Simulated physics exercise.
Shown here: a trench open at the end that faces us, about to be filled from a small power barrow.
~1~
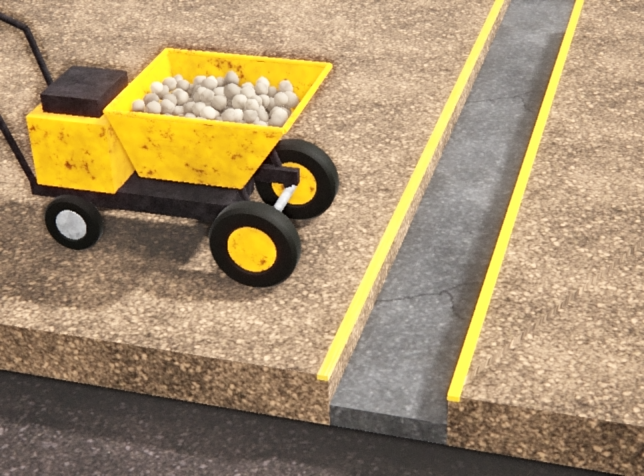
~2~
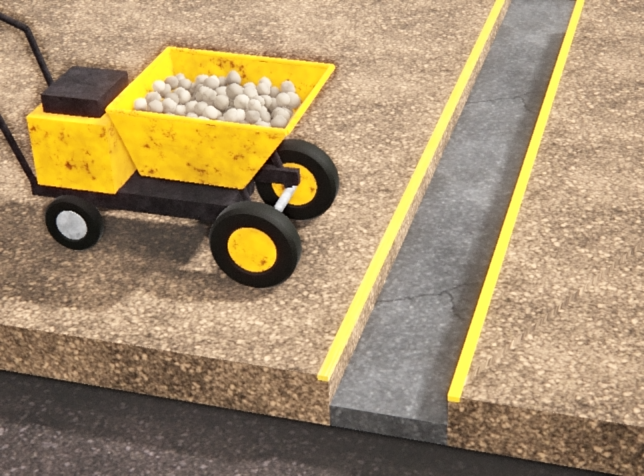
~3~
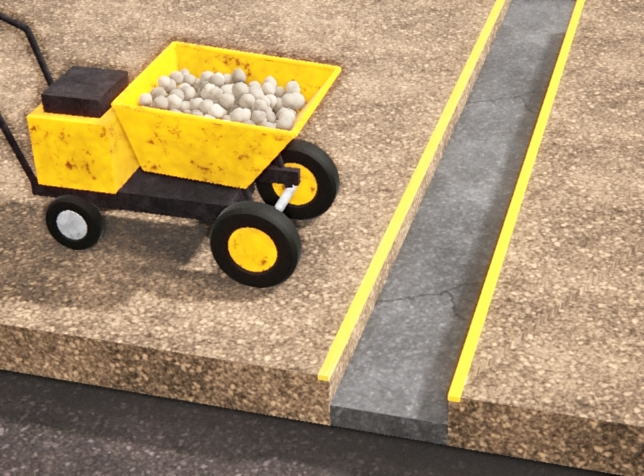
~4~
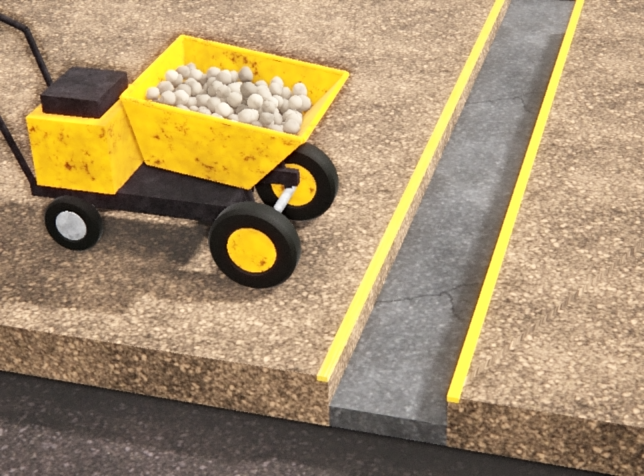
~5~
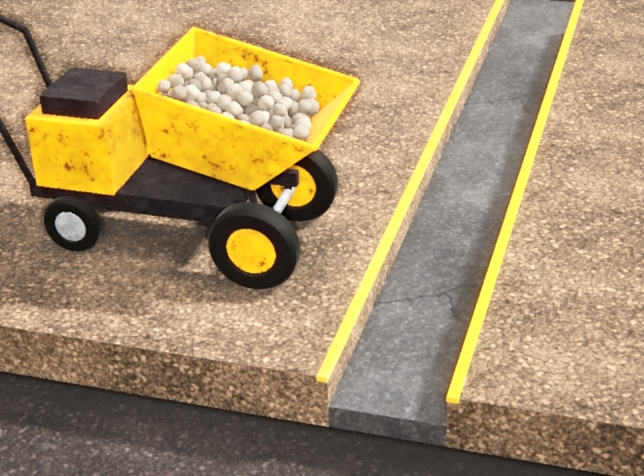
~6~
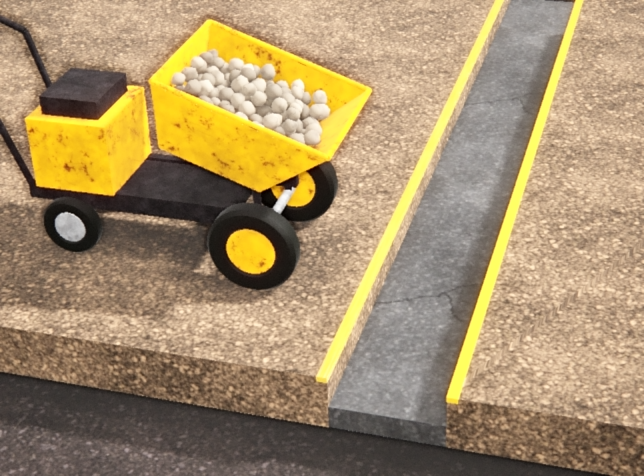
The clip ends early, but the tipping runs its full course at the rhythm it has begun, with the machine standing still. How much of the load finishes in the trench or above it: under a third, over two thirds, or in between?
Its aim will yield a share past two thirds.
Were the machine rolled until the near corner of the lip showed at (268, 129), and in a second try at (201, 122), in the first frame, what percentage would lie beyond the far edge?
0 and 0 percent, in that order.
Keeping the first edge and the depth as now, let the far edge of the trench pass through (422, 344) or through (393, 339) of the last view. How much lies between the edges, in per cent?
Close to 60 per cent in the first, close to 20 per cent in the second.
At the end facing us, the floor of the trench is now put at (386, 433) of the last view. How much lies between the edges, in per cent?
About 100 %.
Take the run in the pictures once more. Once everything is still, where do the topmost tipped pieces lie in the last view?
Top estimate: About (443, 258).
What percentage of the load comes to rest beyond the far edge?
About 5 %.
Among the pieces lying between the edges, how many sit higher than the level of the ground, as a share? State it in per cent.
Roughly 15 %.
Just after the last frame, skip tipped steeply; every one in the skip.
A moment on, skip tipped right over; the larger part in the skip; about a tenth in or heaped over the trench; just a few falling.
Further on, skip tipped right over; roughly a quarter in the skip; the larger part in or heaped over the trench; just a few beyond it.
When it is over, skip tipped right over; almost all in or heaped over the trench; about a tenth beyond it.
